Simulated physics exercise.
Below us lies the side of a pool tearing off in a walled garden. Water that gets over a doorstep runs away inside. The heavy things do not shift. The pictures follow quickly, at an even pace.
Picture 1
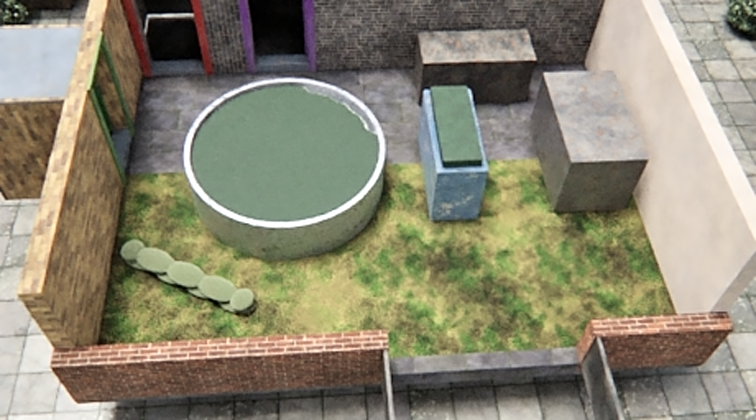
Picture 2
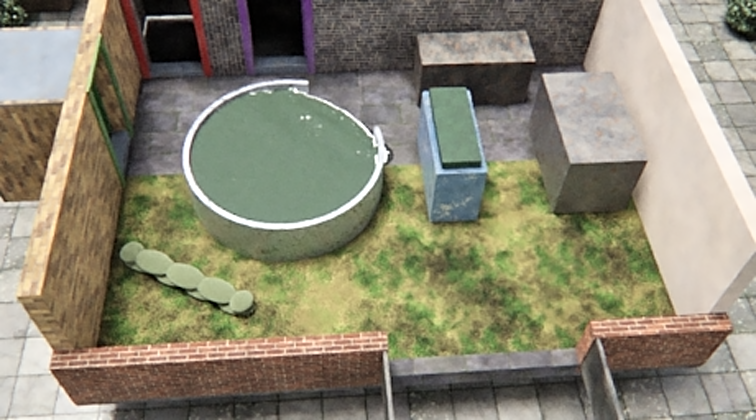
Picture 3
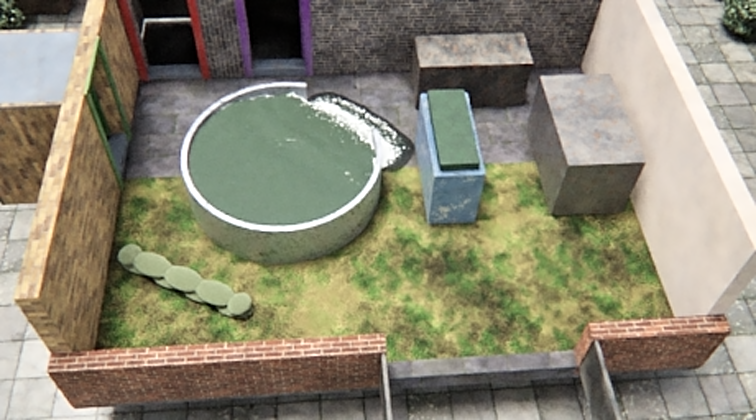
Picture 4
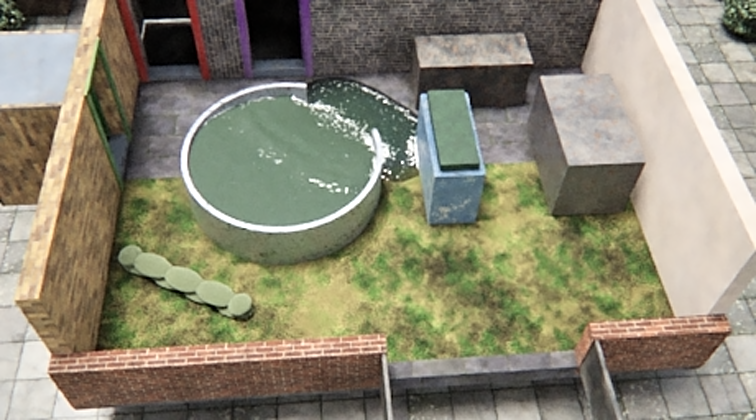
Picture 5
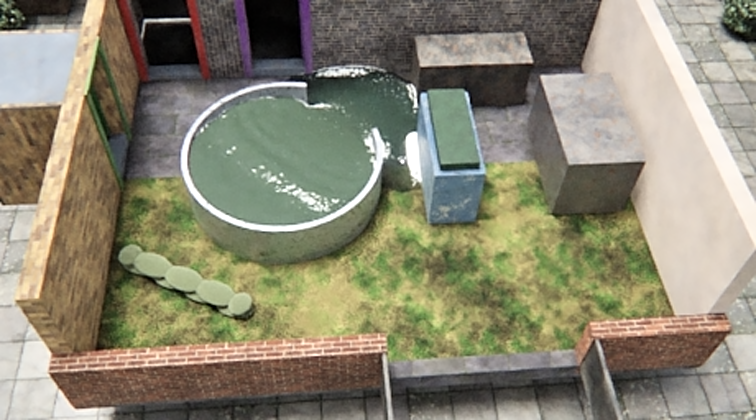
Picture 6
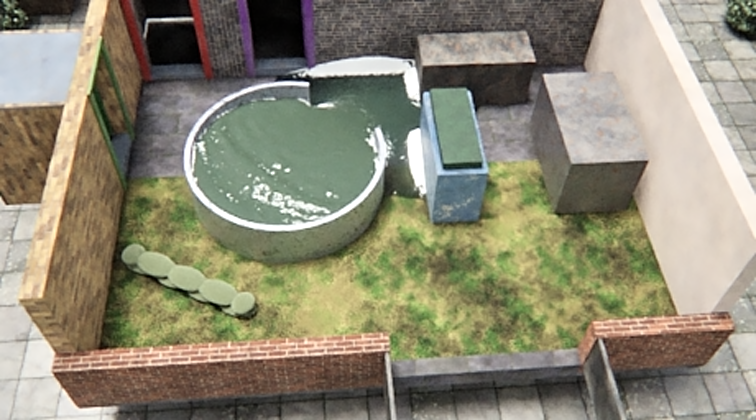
Round pool in a walled garden splitting open at its far right side, green water pouring out and spreading across the paving.
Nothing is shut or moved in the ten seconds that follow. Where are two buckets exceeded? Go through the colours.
One by one: The green door stays under that; the purple door stays under that; the red door takes more than that.
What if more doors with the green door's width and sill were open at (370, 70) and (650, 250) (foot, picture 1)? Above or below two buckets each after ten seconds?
One after the other: Floods, stays under.
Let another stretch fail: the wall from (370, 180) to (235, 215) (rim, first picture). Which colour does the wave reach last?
That is the door marked purple.
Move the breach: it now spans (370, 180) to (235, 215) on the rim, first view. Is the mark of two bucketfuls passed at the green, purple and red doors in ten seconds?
Then: Green door holds, purple door holds, red door stays under.
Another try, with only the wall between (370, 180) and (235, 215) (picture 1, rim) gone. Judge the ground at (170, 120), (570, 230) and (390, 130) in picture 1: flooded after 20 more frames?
As listed: Not flooded, awash, free of water.
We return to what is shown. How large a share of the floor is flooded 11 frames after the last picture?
About 35 per cent.
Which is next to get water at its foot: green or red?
First comes the red one.
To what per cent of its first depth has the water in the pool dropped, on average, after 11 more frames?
Roughly 56 per cent.
A moment on, water covers 20 % of the floor; the green door not reached, the purple door wet at the sill, nothing in, the red door not reached.
Next, water covers 35 % of the floor; the green door not reached, the purple door wet at the sill, nothing in, the red door wet at the sill, nothing in.
Then, water covers 60 % of the floor; the green door wet at the sill, nothing in, the purple door under two buckets in, the red door wet at the sill, nothing in.
Later, water covers 90 % of the floor; the green door wet at the sill, nothing in, the purple door under two buckets in, the red door over two buckets in.
In the end, water covers 95 % of the floor; the green door wet at the sill, nothing in, the purple door under two buckets in, the red door over two buckets in.
